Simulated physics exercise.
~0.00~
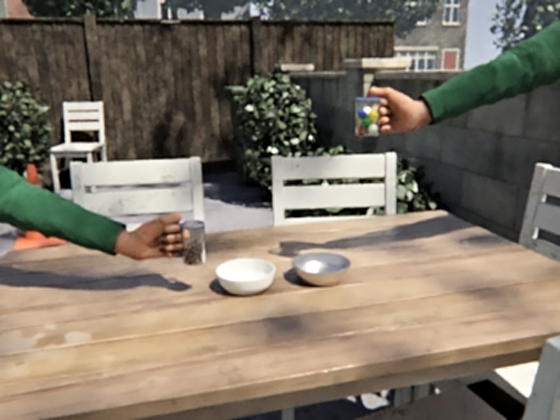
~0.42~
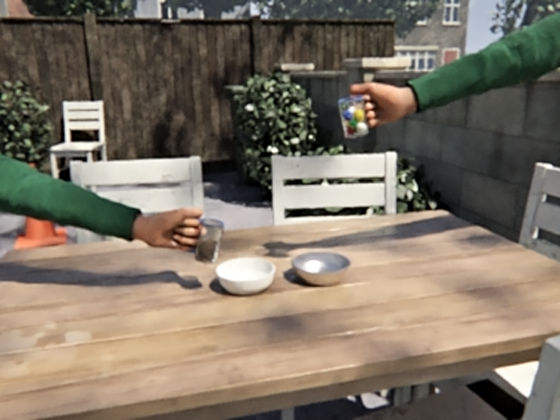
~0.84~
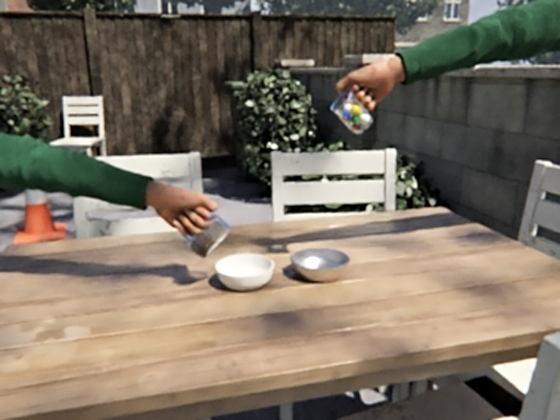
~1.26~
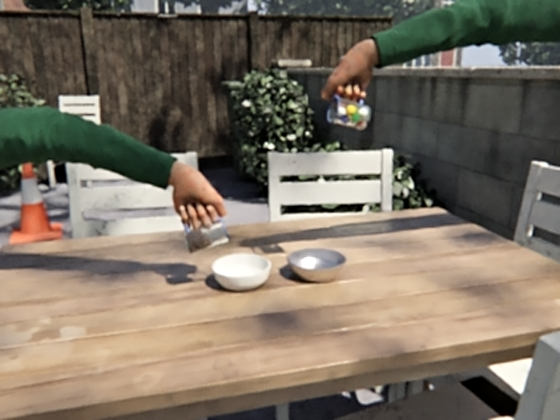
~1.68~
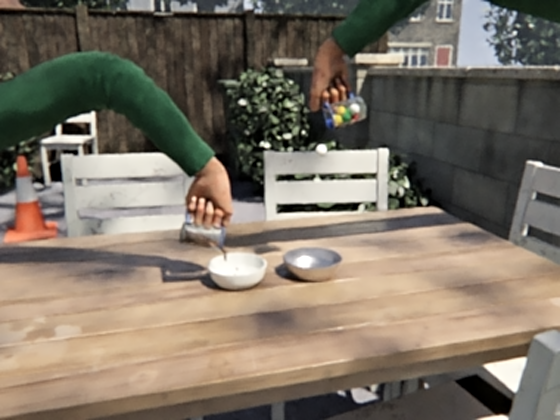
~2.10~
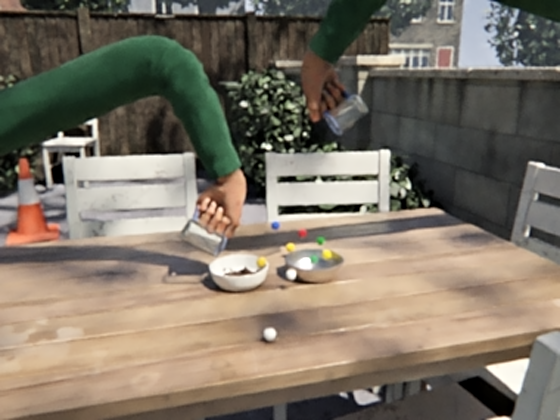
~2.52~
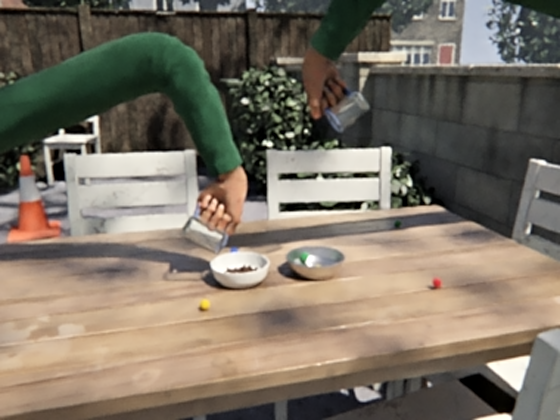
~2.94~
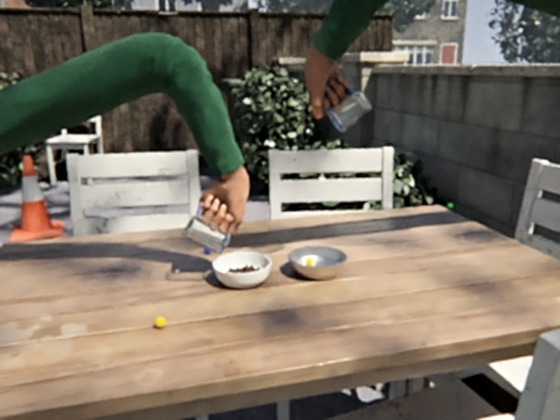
The video shows two green-sleeved arms tipping clear cups over two bowls on an outdoor wooden table. The left cup's small dark pieces land in the white bowl, while the right cup's colorful balls drop from higher up and mostly scatter, leaving few in the grey bowl.
